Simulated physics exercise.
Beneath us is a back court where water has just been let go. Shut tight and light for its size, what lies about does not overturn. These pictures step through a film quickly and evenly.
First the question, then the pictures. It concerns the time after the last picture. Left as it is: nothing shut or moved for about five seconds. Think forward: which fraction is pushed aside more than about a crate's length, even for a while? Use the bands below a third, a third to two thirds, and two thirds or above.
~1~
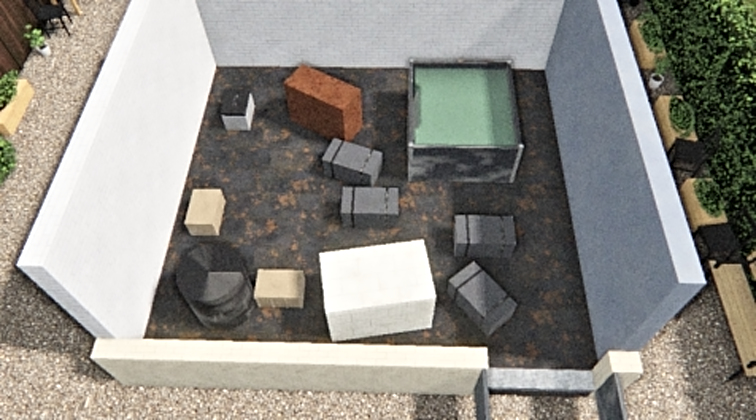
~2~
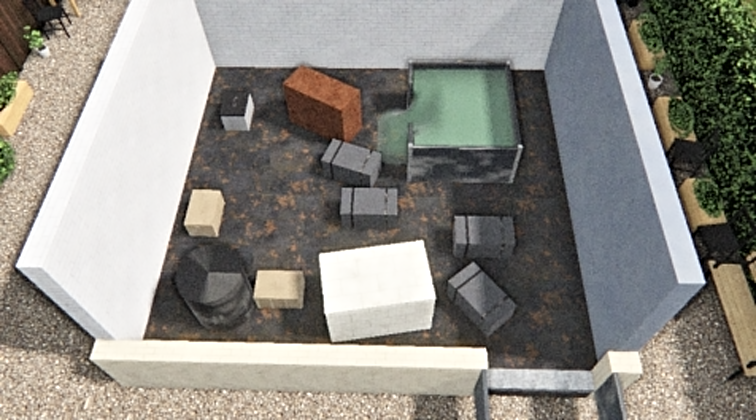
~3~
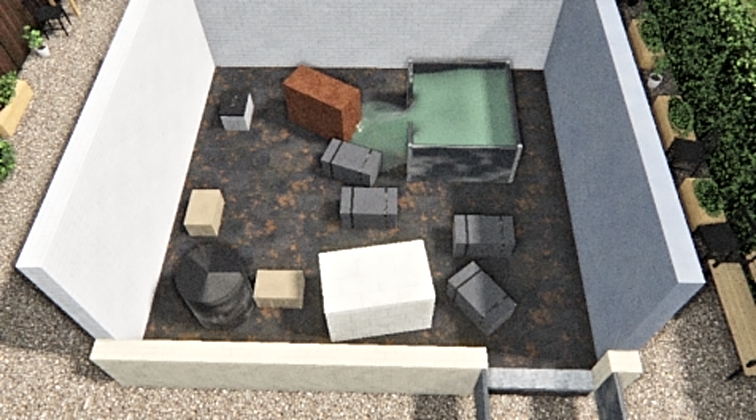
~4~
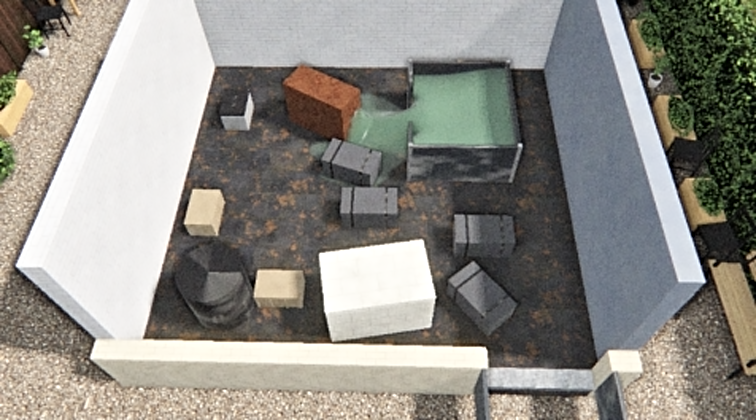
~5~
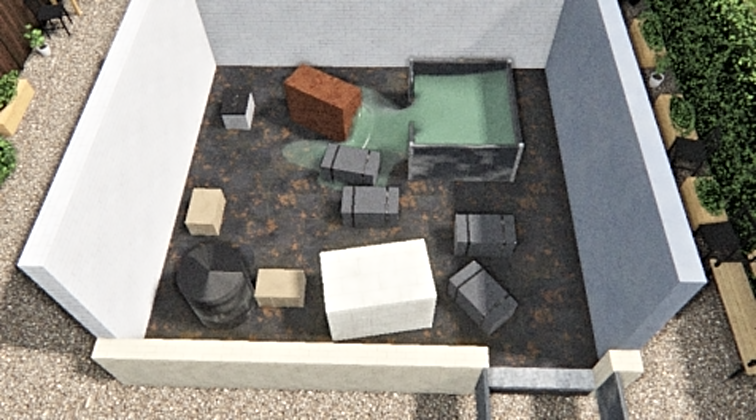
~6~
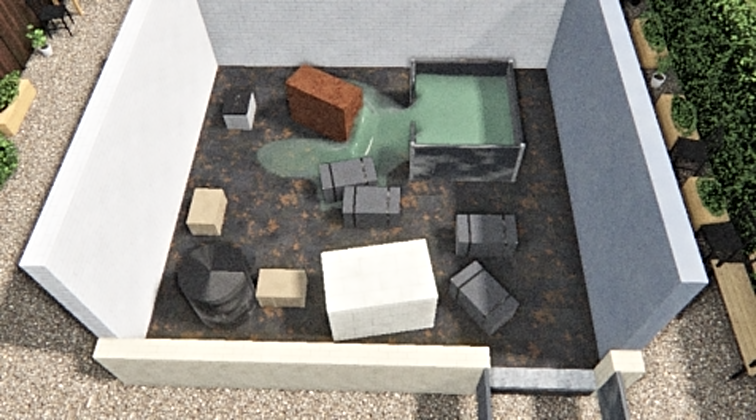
It falls a third to two thirds.
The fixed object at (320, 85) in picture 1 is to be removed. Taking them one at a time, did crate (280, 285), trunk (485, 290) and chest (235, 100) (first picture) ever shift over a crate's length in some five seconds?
In sequence: Fell short, fell short, covered the distance.
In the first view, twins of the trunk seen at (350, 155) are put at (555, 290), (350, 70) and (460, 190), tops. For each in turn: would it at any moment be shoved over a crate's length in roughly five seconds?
Item by item: Remains in place, goes the distance, remains in place.
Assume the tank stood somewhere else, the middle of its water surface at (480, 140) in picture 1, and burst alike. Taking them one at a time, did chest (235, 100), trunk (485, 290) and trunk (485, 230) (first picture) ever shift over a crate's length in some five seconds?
Object by object: Over the mark, below the mark, below the mark.
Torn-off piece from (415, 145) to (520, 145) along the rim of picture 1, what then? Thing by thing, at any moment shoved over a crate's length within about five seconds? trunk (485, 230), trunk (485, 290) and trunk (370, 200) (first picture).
Taking them in order, covered the distance, covered the distance, covered the distance.
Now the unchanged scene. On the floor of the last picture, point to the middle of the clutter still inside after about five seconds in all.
Mean position: About (361, 238).
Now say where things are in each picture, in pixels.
In the first frame, a trunk at (352, 156), on the bottom; a trunk at (370, 200), on the bottom; 0 of 8 have shifted.
In the second frame, a trunk at (351, 157) rests on the ground; a trunk at (369, 201), on the bottom; 0 of 8 have shifted.
In the third frame, a trunk at (351, 156), on the bottom; a trunk at (369, 200) rests on the ground; 0 of 8 have shifted.
In the fourth frame, a trunk at (351, 156), on the bottom; a trunk at (369, 200) rests on the ground; 0 of 8 have shifted.
In the fifth frame, a trunk at (351, 159) rests on the ground, close to its start; a trunk at (370, 199), on the bottom; 1 of 8 have shifted.
In the sixth frame, a trunk at (348, 172), on the bottom, a stride from its start; a trunk at (372, 199) rests on the ground; 1 of 8 have shifted.
A moment on, 1 of 8 are well off their spots; 0 afloat.
Next, 1 of 8 are well off their spots; 1 afloat.
Later, 3 of 8 are well off their spots; 4 afloat.
In the end, 4 of 8 are well off their spots, and 4 have been at some point; 4 afloat.
